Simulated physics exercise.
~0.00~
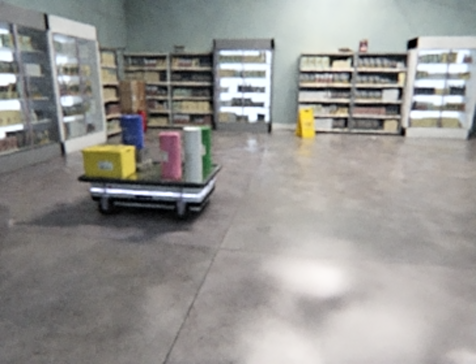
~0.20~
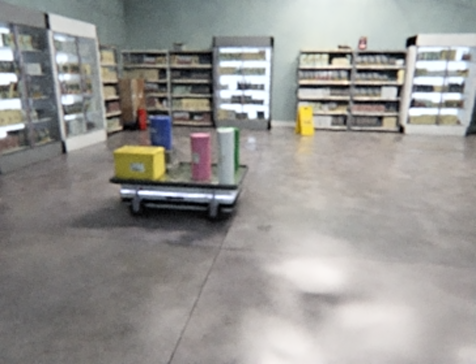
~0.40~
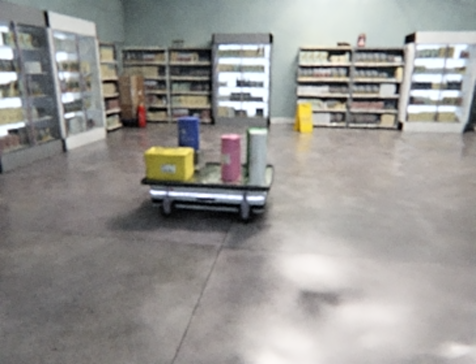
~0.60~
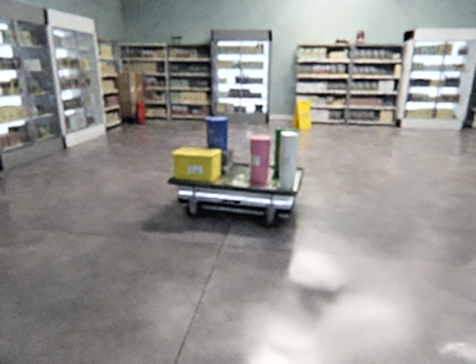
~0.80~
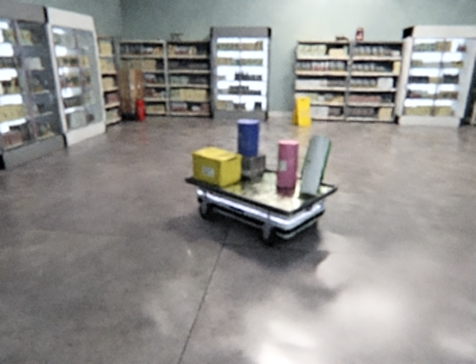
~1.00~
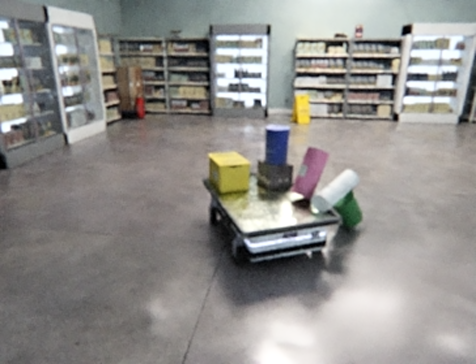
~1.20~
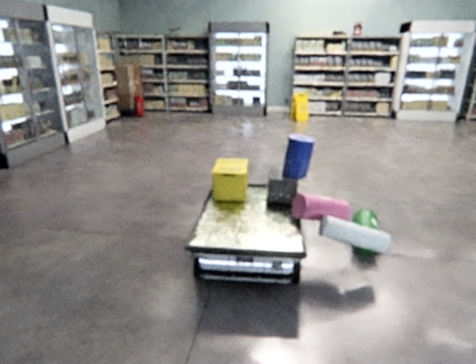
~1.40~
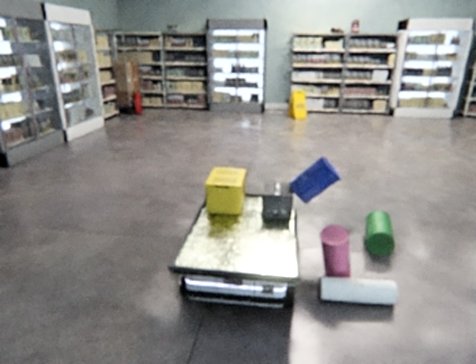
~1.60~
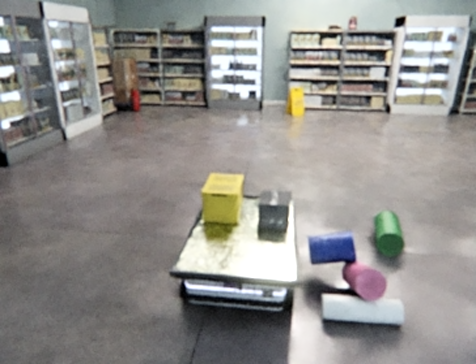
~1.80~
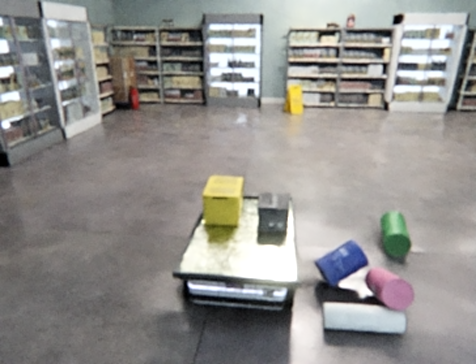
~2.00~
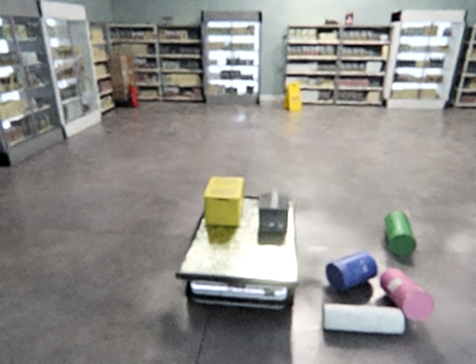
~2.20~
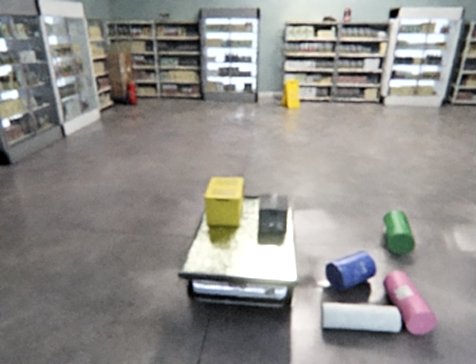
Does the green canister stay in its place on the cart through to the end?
No, it tips over and falls off the right side as the cart turns. It ends up lying on its side on the floor.
A low flat cart rolled to the right across a shop floor and swung round toward the viewer, tipping the green, white and pink canisters and then a blue pail off its side, and it stopped with only the yellow tote and grey box aboard.
